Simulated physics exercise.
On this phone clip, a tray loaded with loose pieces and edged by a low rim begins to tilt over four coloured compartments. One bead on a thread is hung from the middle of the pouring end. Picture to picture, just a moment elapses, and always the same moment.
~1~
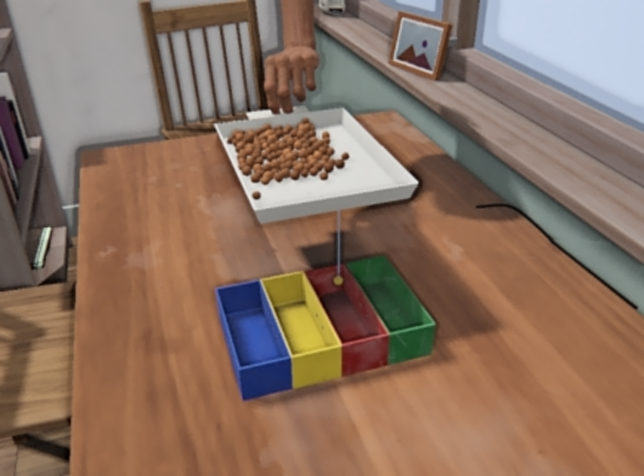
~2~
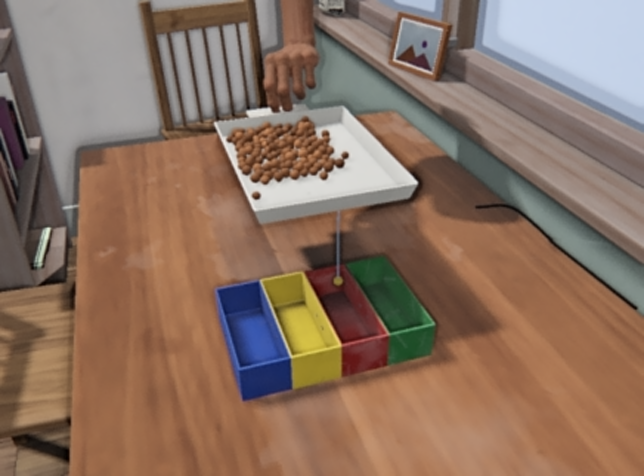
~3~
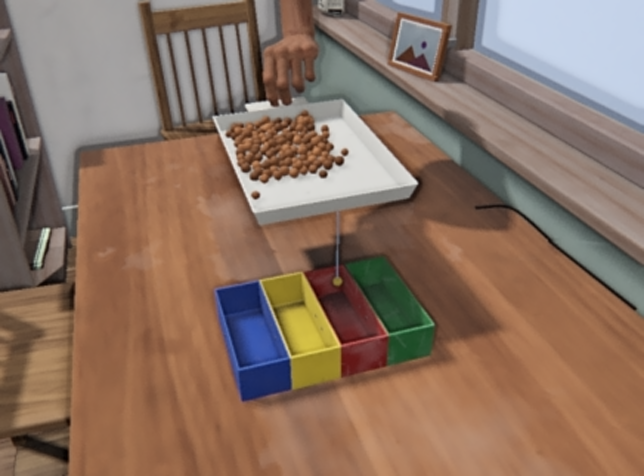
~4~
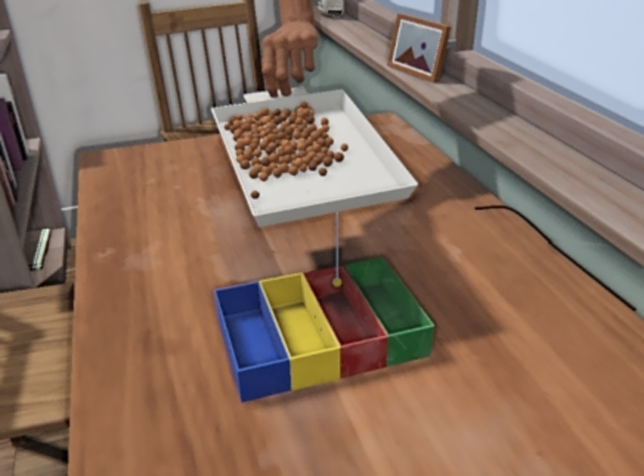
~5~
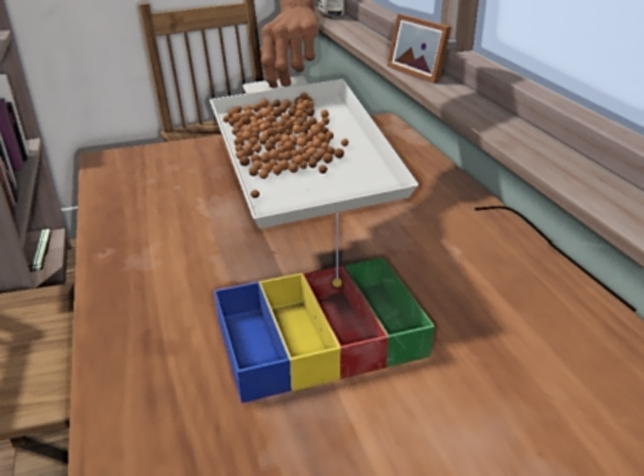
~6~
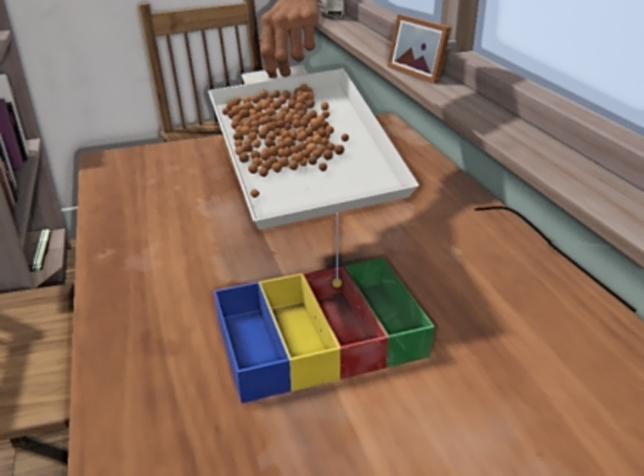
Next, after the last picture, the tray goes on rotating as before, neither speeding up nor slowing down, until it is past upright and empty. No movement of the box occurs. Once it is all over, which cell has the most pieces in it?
The yellow cell.
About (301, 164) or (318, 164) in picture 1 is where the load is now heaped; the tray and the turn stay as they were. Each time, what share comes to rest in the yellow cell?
Some 30 and then some 30 per cent.
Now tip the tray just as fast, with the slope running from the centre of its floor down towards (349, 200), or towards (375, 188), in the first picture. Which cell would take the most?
Try 1 - that green cell; try 2 - green.
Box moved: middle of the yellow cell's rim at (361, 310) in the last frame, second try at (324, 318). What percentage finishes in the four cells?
About 60 % and 90 %.
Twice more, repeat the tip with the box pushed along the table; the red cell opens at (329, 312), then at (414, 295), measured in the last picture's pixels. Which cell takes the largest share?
Taking the two placings in order, you'd get the yellow one and then that blue cell.
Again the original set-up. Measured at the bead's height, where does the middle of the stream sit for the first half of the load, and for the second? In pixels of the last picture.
Initially about (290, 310); subsequently about (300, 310).
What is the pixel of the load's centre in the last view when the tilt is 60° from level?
Look about (299, 182) in the last picture.
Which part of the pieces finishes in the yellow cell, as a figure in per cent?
My estimate is about 40 in a hundred.
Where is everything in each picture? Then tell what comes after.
In the first frame, corners of the pouring end at (260, 206) and (410, 181), level; middle of the load at (283, 147), hazelnuts; bead on its thread at (338, 281); blue cell at (266, 376); yellow cell at (317, 364); red cell at (365, 352); green cell at (411, 341).
In the second frame, corners of the pouring end at (259, 207) and (410, 181), level; middle of the load at (283, 145).
In the third frame, corners of the pouring end at (259, 208) and (410, 182), tipped barely, lowest at the left corner; middle of the load at (282, 142).
In the fourth frame, corners of the pouring end at (259, 211) and (410, 182), tipped a little, lowest at the left corner; middle of the load at (282, 136).
In the fifth frame, corners of the pouring end at (259, 213) and (410, 182), tipped a little, lowest at the left corner; middle of the load at (281, 130).
In the sixth frame, corners of the pouring end at (259, 215) and (411, 183), tipped clearly, lowest at the left corner; middle of the load at (281, 124); blue cell at (265, 378); yellow cell at (315, 366); red cell at (364, 355); green cell at (410, 344).
Soon after the last picture, tray tipped steeply; nearly all on the tray; a stray few in the yellow cell; a stray few in the red cell; a small part falling or outside the box.
A little later, tray tipped right over; about two thirds on the tray; a small part in the yellow cell; a stray few in the blue cell; a stray few in the red cell; a stray few in the green cell; about a quarter falling or outside the box.
Later still, tray tipped past a quarter turn; about half in the yellow cell; about a third in the blue cell; a small part in the red cell; a small part in the green cell; a small part falling or outside the box.
At rest, tray tipped past a quarter turn; about half in the yellow cell; about a third in the blue cell; a small part in the red cell; a small part in the green cell; a small part outside the box.
